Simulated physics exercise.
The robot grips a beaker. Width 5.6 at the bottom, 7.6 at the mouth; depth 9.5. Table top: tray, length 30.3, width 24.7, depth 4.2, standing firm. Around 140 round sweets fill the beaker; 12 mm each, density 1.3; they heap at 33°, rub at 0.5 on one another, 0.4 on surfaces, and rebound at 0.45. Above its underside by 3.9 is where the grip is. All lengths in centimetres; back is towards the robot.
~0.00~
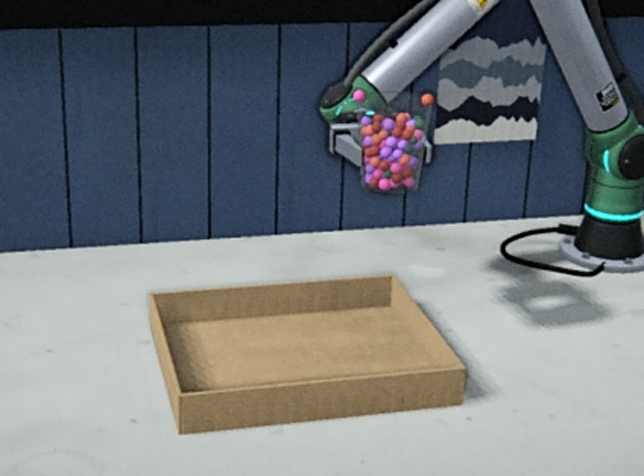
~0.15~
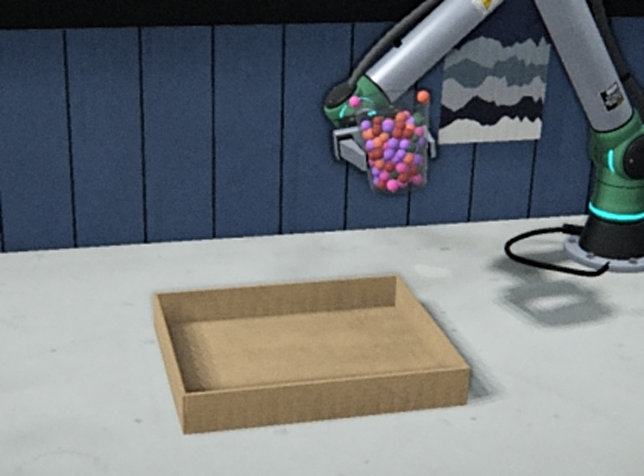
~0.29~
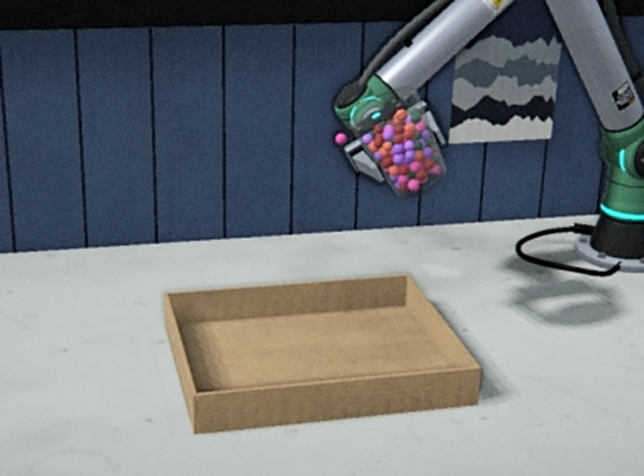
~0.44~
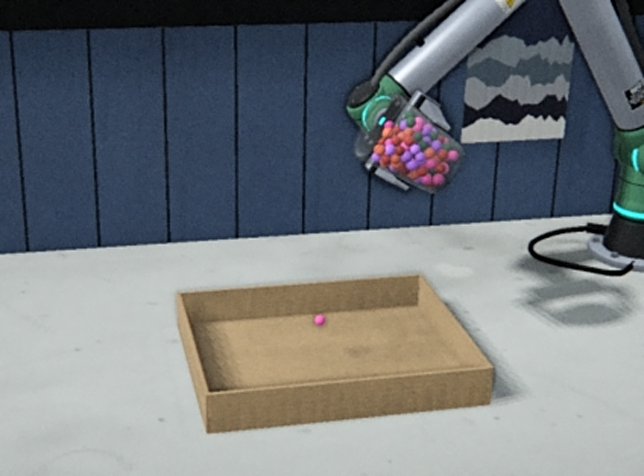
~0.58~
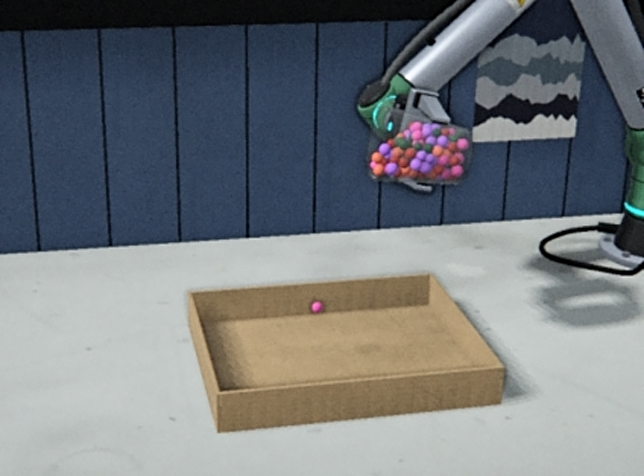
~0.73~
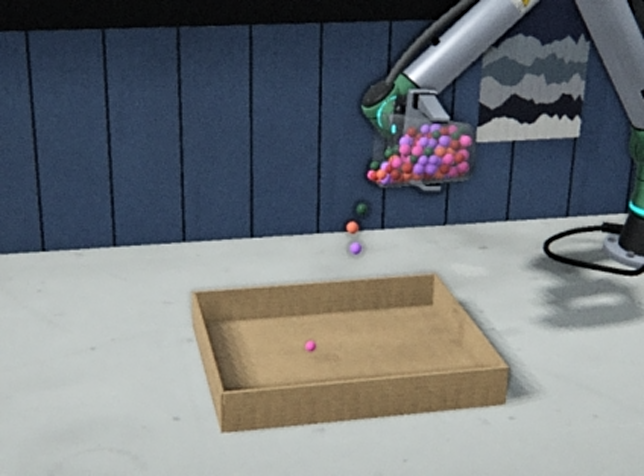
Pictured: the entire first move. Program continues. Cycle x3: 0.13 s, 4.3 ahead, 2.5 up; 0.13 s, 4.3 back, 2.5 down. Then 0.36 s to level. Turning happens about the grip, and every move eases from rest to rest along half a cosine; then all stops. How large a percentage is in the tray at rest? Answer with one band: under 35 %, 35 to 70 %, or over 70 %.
Over 70 %.
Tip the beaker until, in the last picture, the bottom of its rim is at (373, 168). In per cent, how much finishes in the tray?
It comes out near 75 percent.
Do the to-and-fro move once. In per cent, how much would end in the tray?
In that case it would be roughly 85 per cent.
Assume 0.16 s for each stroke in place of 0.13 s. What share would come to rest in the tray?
About 95 per cent, then.
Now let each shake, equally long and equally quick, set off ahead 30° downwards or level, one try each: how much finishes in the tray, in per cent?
Result: Approx. 80 % and 95 %, one try each.
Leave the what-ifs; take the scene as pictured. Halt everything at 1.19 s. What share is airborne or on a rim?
My guess is some 5 in a hundred.
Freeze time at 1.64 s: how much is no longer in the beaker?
Roughly 100 per cent by then.
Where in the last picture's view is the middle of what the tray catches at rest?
Near (268, 358).
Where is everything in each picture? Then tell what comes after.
The first frame shows beaker middle at (392, 146), level; upper third of the load around (393, 129), from x 360 to 430, top at y 95; 139 in the beaker.
The second frame shows beaker middle at (395, 145), tilted 8° forward; upper third of the load around (397, 130), from x 355 to 425, top at y 95.
The third frame shows beaker middle at (403, 146), tilted 30° forward; upper third of the load around (402, 131), from x 340 to 435, top at y 115; 138 in the beaker, 1 in flight or on a rim.
The fourth frame shows beaker middle at (413, 148), tilted 56° forward; upper third of the load around (410, 136), from x 320 to 455, top at y 115; 138 in the beaker, 1 in the tray.
The fifth frame shows beaker middle at (422, 150), tilted 78° forward; upper third of the load around (428, 139), from x 315 to 465, top at y 130; 138 in the beaker, 1 in the tray.
The sixth frame shows beaker middle at (426, 151), tilted 86° forward; upper third of the load around (438, 142), from x 310 to 465, top at y 130; 135 in the beaker, 1 in the tray, 3 in flight or on a rim.
By 1.19 s, tilted 86° forward, highest piece 25 above the table; 117 in the tray, 15 in the beaker, 7 in flight or on a rim.
By 1.64 s, tilted 60° forward, highest piece 25 above the table; 135 in the tray, 3 on the table or floor, 1 in the beaker.
By 2.07 s, level, highest piece 22 above the table; 135 in the tray, 3 on the table or floor, 1 in the beaker.
By 3.12 s, level, highest piece 22 above the table; 135 in the tray, 3 on the table or floor, 1 in the beaker.
Final count, 135 in the tray, 3 on the table or floor, 1 in the beaker. That is 97 % in the tray.
